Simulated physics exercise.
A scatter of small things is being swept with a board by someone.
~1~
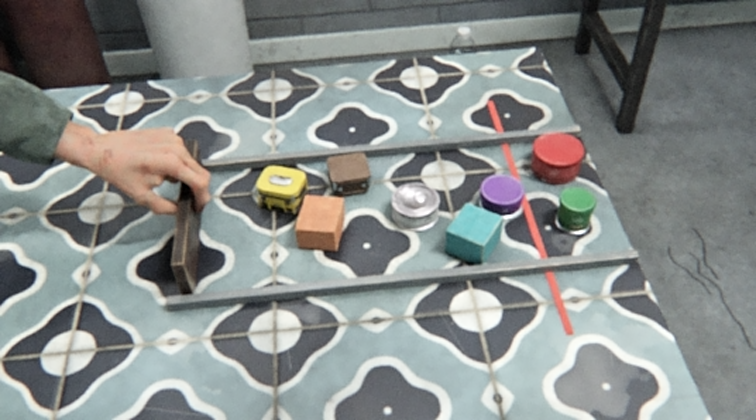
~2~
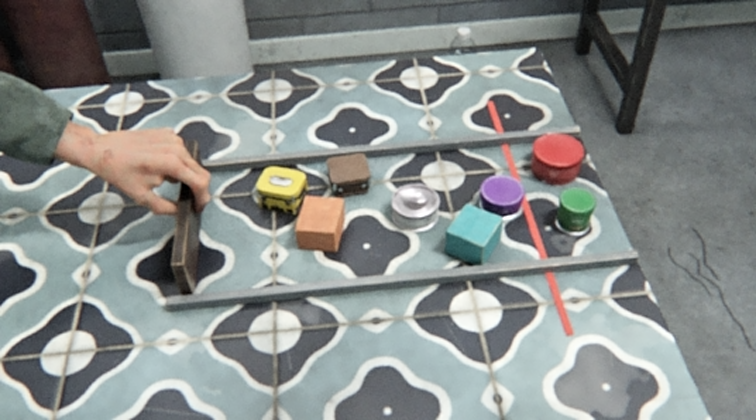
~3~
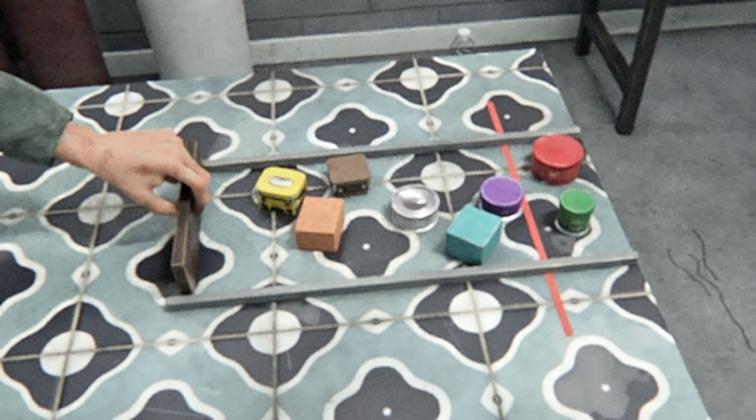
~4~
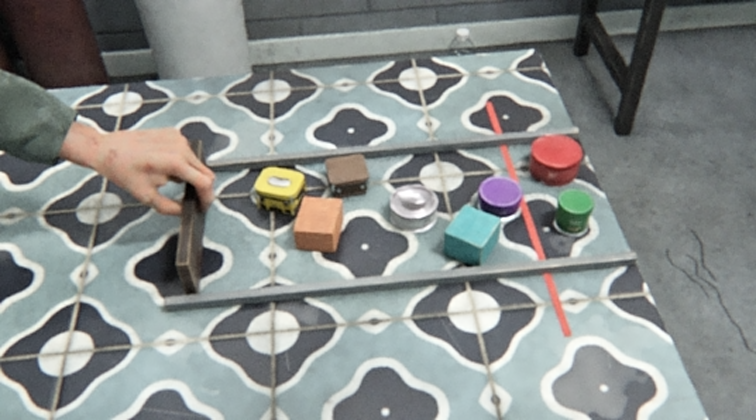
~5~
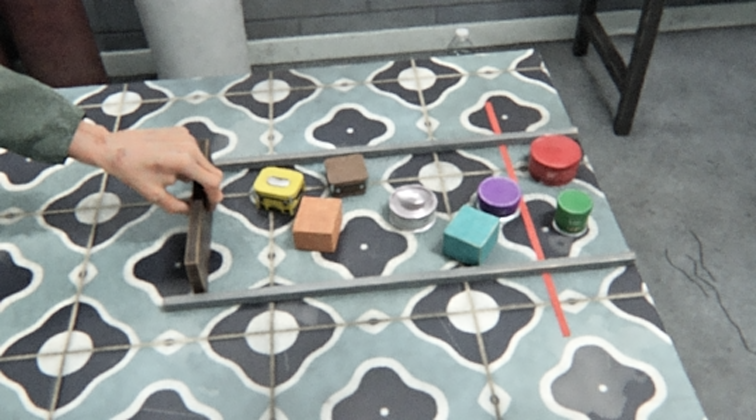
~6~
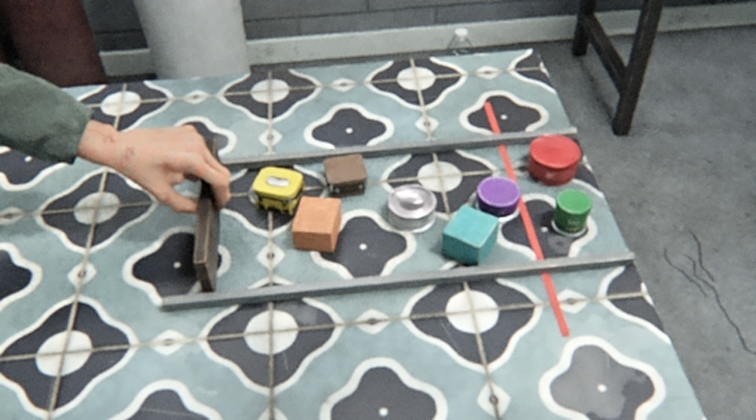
On a patterned tile tabletop, a hand at the left holds a dark board upright between two grey rails, with small tins, blocks and cases scattered to its right and a red tape line near the far end. The hand first stays nearly still, then slides the board slightly right, leaving the objects virtually unmoved.
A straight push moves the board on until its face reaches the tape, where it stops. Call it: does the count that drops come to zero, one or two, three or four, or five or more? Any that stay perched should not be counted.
It comes to one or two.
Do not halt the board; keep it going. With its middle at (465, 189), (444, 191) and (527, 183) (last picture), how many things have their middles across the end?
Going through the three positions, you'd get 0, 0 and 2.
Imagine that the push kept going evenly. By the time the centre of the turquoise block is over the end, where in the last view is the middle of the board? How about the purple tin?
Near (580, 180), then near (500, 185).
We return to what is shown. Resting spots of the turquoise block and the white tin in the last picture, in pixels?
The turquoise block stops around (560, 238); the white tin around (580, 187).
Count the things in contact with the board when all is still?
The count in contact is 3.
A little later, none off yet; red tub at rest near (553, 160); green tin at rest near (572, 213); purple tin at rest near (498, 198).
Next, none off yet; red tub moving near (563, 156); green tin at rest near (574, 214); purple tin shifted well along near (572, 190).
When it is over, the number that fall off is one or two; down, purple tin and red tub.
